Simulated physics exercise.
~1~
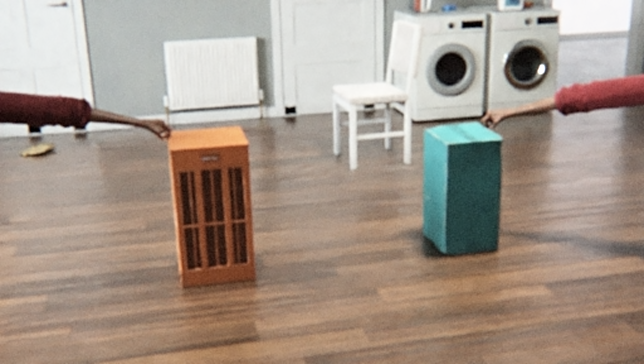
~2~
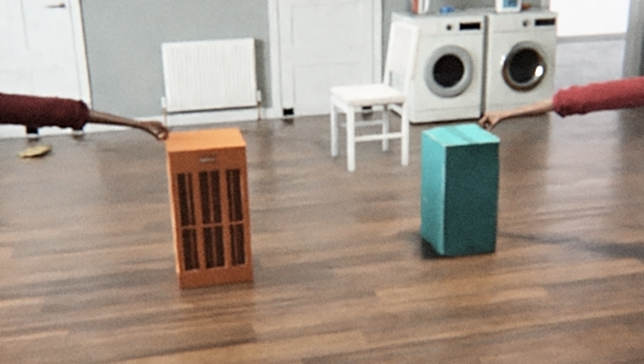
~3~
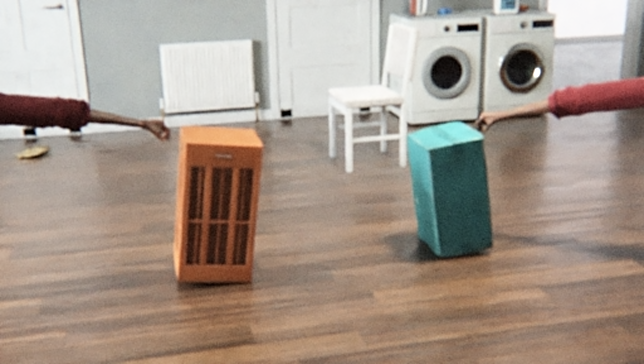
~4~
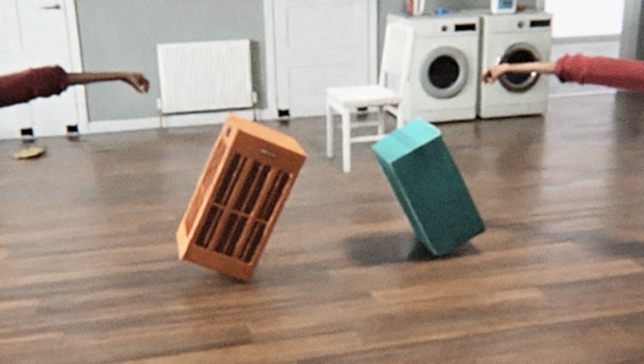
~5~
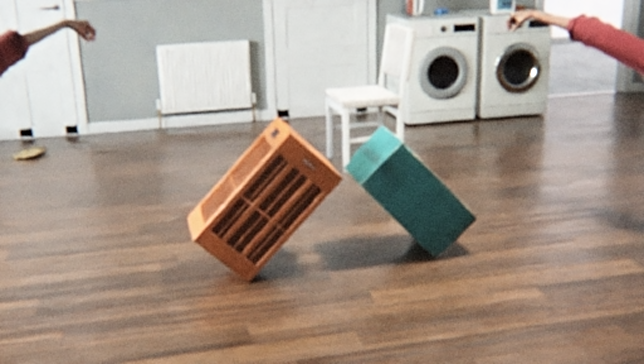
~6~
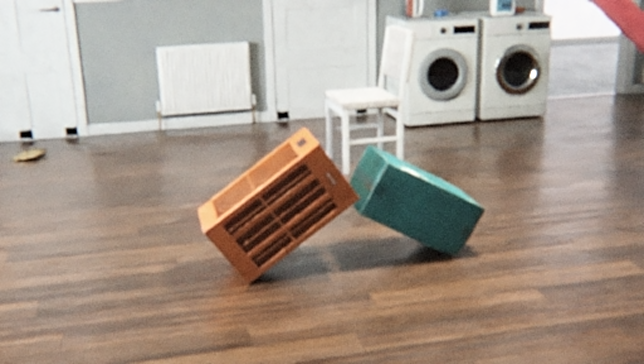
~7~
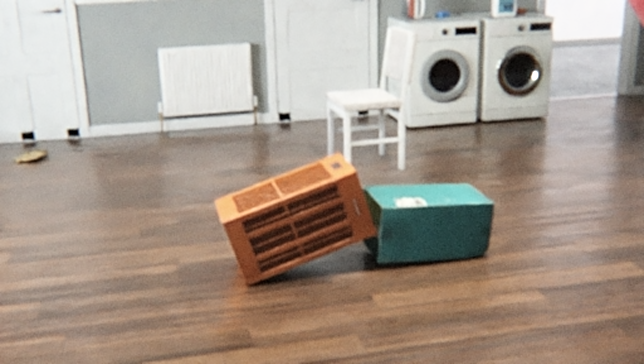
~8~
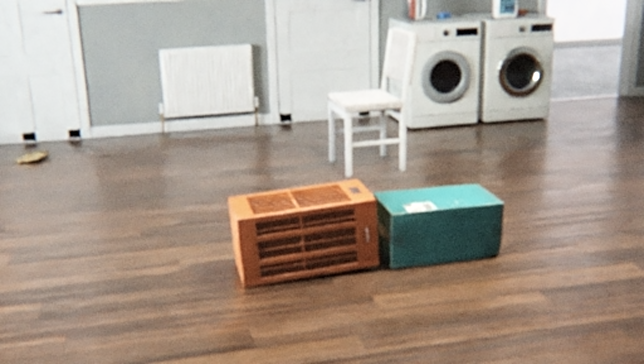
Two arms in dark red sleeves reach in from opposite sides of a wood-floored room, seen from a slightly swaying camera, with a white chair, radiator and washing machines behind. The left hand touches an upright orange crate and the right hand an upright turquoise parcel. The hands let go and draw back as both boxes tilt toward each other, the crate rightward and the parcel leftward. Their tops meet in the middle, and the parcel drops flat first with the crate leaning against it. The crate then slides down too, and both end lying on their sides, end to end.
